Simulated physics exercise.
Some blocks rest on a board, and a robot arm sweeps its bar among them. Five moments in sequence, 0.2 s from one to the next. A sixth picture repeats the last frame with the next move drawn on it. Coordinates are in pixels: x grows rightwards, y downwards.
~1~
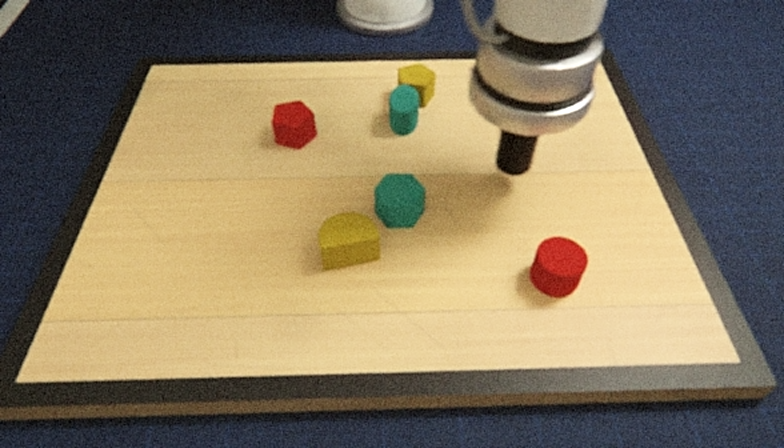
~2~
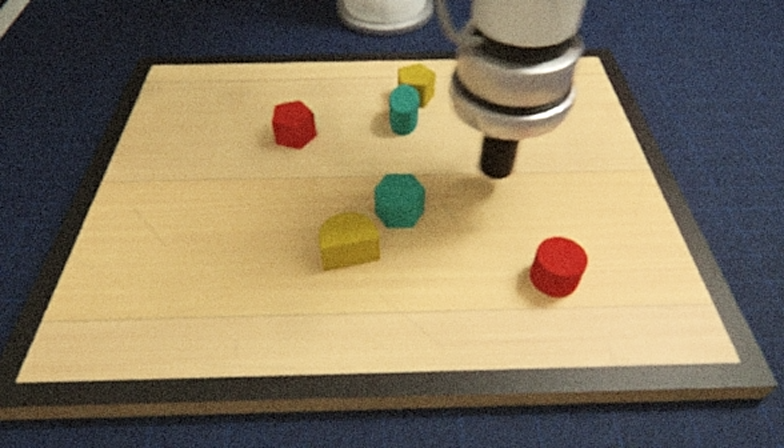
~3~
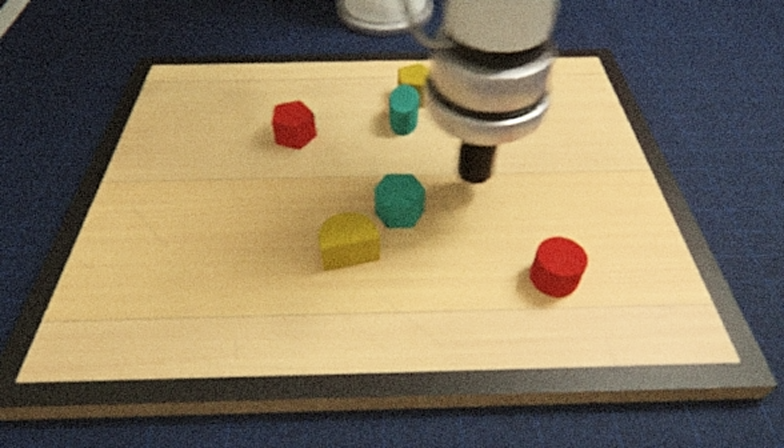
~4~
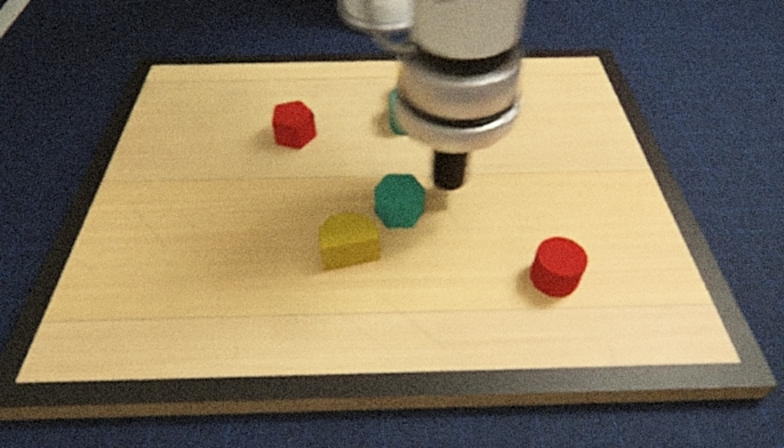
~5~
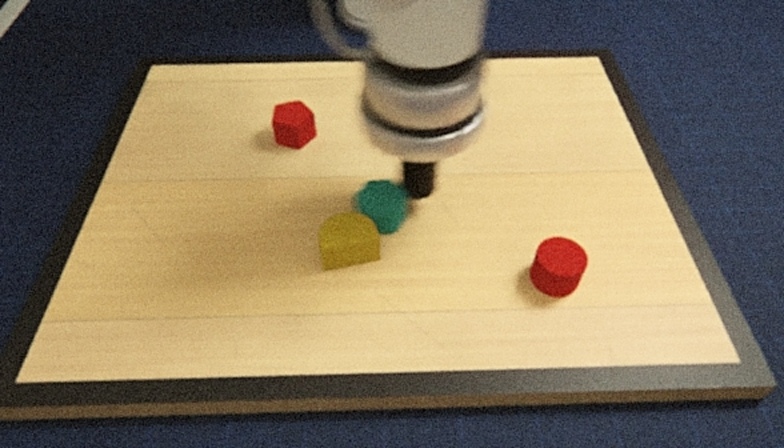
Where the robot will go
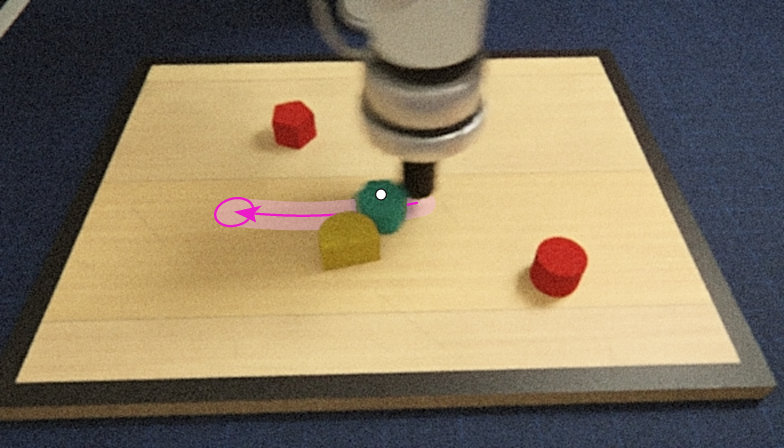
A silver robot arm with a black bar tip hangs over a pale wooden board on dark blue cloth, seen from a fixed, raised view. Two red blocks sit at upper left and lower right, with turquoise and yellow blocks near the middle and top. The arm sweeps left, covering the top pair from view, then nudges the central turquoise block slightly left beside the still yellow half-round.
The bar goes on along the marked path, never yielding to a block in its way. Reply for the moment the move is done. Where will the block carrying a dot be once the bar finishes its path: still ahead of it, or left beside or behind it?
The bar has moved past the block carrying a dot by the time the path ends.
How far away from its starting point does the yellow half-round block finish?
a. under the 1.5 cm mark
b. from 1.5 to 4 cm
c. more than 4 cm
Answer: B.
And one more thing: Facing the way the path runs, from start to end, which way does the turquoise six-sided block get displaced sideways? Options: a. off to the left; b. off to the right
Letter a.
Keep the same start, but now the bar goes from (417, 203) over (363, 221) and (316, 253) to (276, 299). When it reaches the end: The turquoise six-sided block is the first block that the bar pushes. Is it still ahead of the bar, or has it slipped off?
Answer: Slipped away.
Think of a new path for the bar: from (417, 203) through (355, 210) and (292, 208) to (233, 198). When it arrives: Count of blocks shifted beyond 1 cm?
My guess is two.
Drawn move, from (417, 203) via (326, 215), ending at (234, 212); the dot is on the turquoise six-sided block.
The first path, step by step. One third of the way, bar (355, 196); yellow half-round block (322, 249), turned 35° anticlockwise; turquoise six-sided block (319, 211), turned 20° anticlockwise.
Two thirds of the way, bar (291, 199); yellow half-round block (322, 249), turned 35° anticlockwise; turquoise six-sided block (282, 225), turned 55° anticlockwise.
At the end, bar (229, 195); yellow half-round block (322, 249), turned 35° anticlockwise; turquoise six-sided block (281, 226), turned 55° anticlockwise.
